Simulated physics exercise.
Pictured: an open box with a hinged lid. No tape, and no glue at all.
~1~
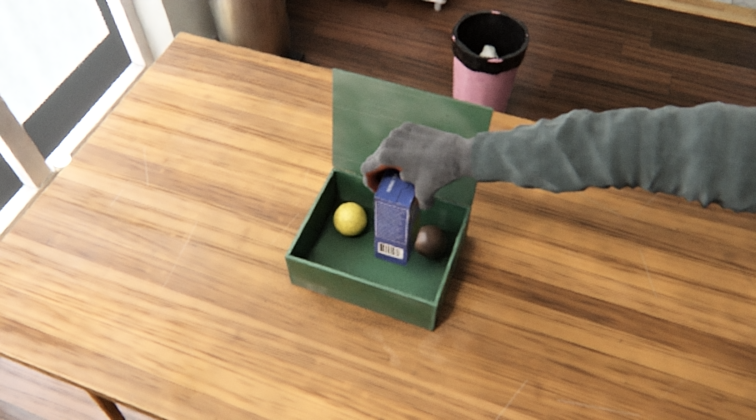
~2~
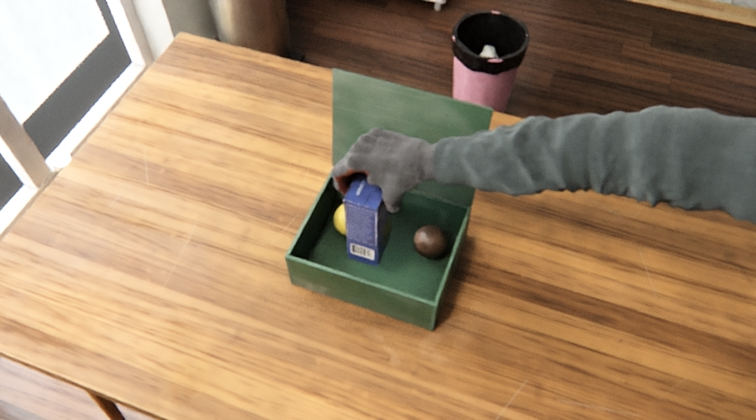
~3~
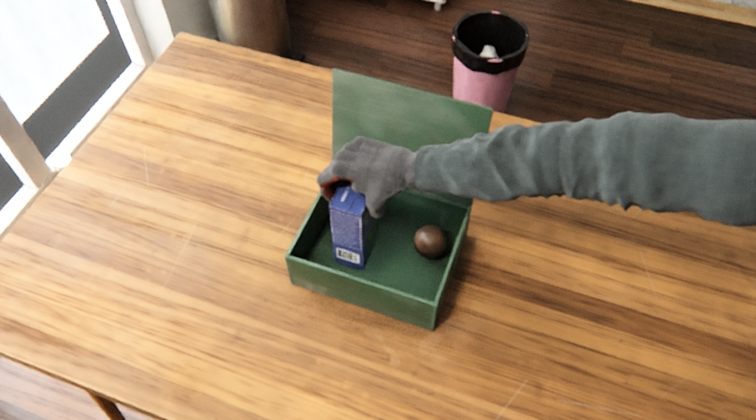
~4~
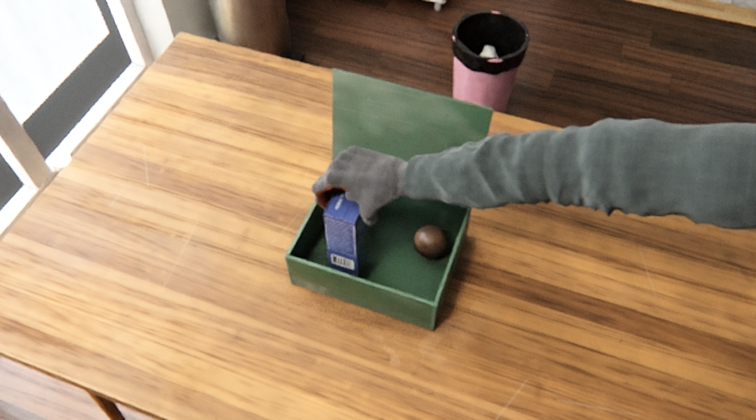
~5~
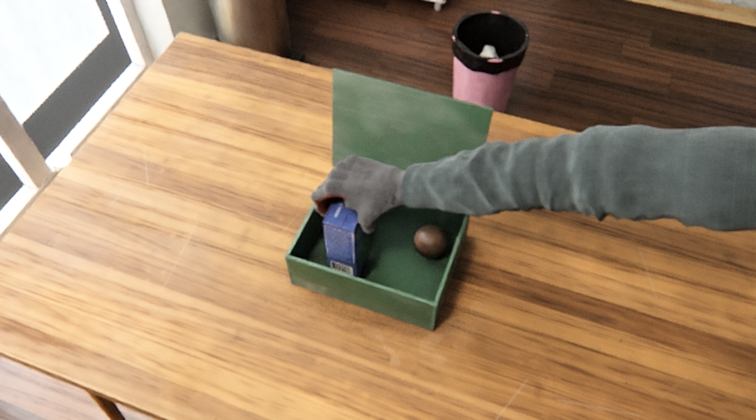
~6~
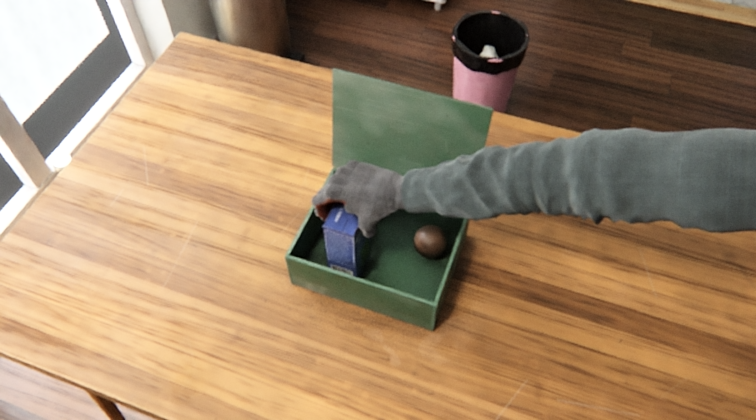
The clip opens with a gloved hand holding a blue carton above an open green box, between a yellow lemon and a dark brown ball. The hand moves the carton left, blocking the lemon from view, then lowers it a little into the left side of the box.
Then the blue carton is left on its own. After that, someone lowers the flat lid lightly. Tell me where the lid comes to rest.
The lid is not fully lowered.
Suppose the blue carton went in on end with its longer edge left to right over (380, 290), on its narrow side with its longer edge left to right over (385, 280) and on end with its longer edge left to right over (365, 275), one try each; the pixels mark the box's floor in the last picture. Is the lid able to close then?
Try one: The lid remains open; try two: It comes all the way down; try three: It remains open.
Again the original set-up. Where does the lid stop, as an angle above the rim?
Angle above rim: About 35°.
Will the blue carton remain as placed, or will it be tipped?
Looking at the last picture, the blue carton is left as set.
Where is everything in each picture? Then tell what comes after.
On its way; blue carton (398, 216); yellow lemon (351, 220), in the first frame.
On its way; blue carton (369, 219), in the second frame.
On its way; blue carton (355, 224), in the third frame.
On its way; blue carton (349, 231), in the fourth frame.
On its way; blue carton (348, 238), in the fifth frame.
In place under the hand; blue carton (348, 242), in the sixth frame.
Then, 1.00 s after the last picture, lid starting down.
Then, 1.40 s after the last picture, lid 72° above the rim.
Then, 1.60 s after the last picture, lid 60° above the rim.
Then, 1.90 s after the last picture, lid 39° above the rim.
At rest, lid 36° above the rim; all 3 in place. Seen from the same camera at the end, blue carton near (348, 242).
